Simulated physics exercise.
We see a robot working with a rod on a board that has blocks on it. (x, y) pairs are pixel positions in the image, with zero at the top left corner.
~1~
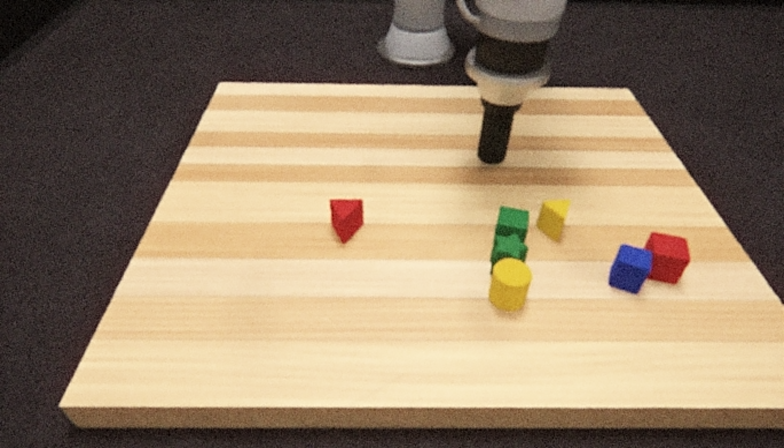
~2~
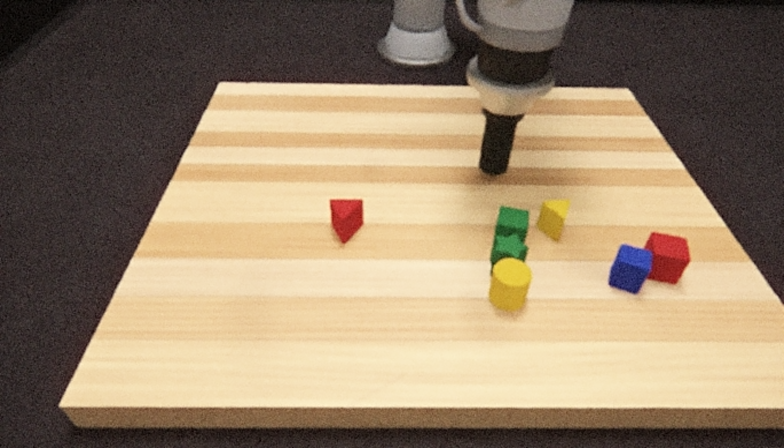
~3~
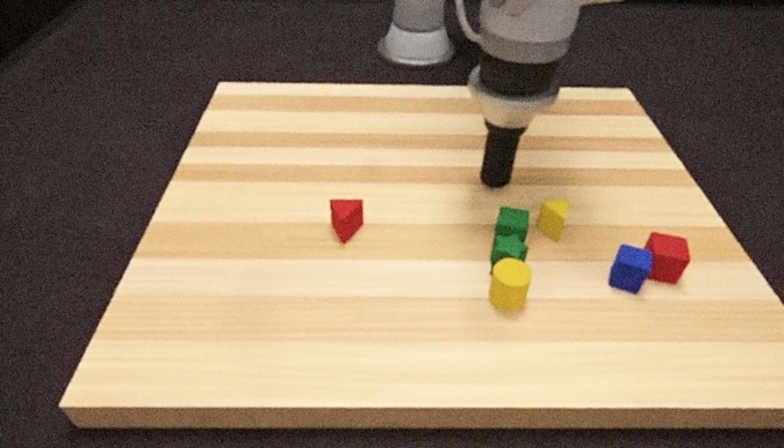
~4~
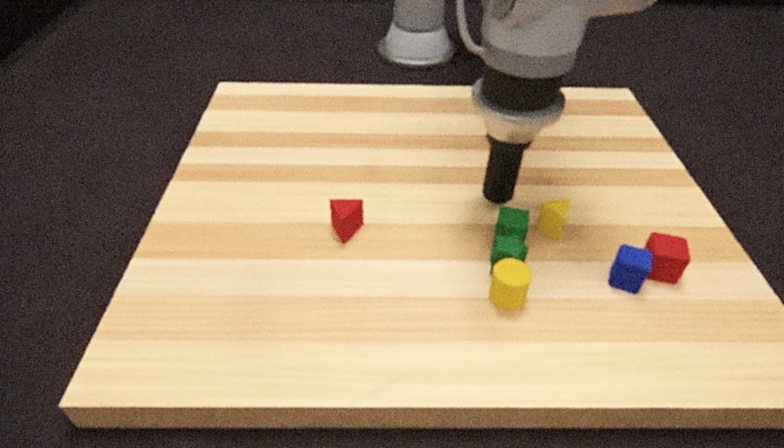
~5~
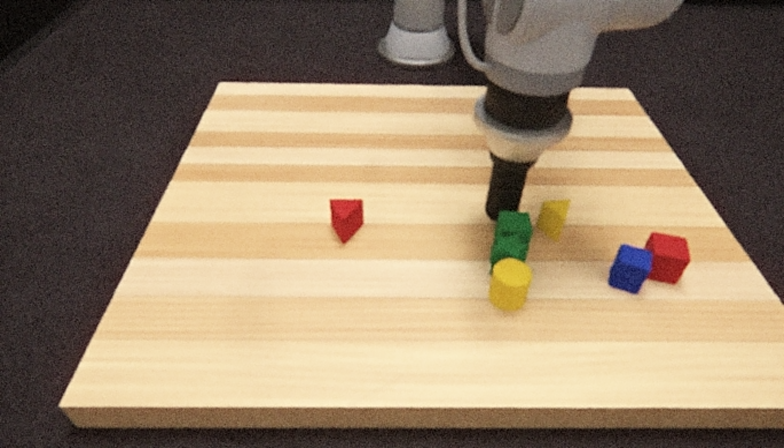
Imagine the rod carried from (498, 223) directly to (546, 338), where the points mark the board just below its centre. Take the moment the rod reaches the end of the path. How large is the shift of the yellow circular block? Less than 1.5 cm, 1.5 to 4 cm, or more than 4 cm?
The distance will be above 4 cm.
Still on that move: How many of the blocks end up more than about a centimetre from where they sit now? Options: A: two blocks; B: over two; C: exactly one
Choice B: Over two.
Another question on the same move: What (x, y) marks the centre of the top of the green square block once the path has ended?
Its top face will be centred at roughly (574, 271).
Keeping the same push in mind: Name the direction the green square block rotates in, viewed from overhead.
Seen from overhead, it turns anticlockwise.
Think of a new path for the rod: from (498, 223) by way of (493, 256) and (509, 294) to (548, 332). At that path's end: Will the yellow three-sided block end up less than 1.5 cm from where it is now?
Yes - that is the case.
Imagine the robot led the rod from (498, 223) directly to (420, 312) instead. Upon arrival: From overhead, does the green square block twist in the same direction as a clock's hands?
No, it doesn't check out.
What follows on the original path. One third of the way, rod at (515, 247); green star block at (517, 257), turned 70° clockwise; yellow circular block at (510, 280); green square block at (549, 249), turned 50° anticlockwise.
Two thirds of the way, rod at (532, 284); green star block at (523, 292), turned 110° clockwise; yellow circular block at (494, 303); green square block at (573, 271), turned 95° anticlockwise.
At the end, rod at (550, 328); green star block at (522, 329), turned 170° clockwise; yellow circular block at (487, 312); green square block at (574, 271), turned 100° anticlockwise; yellow three-sided block still.
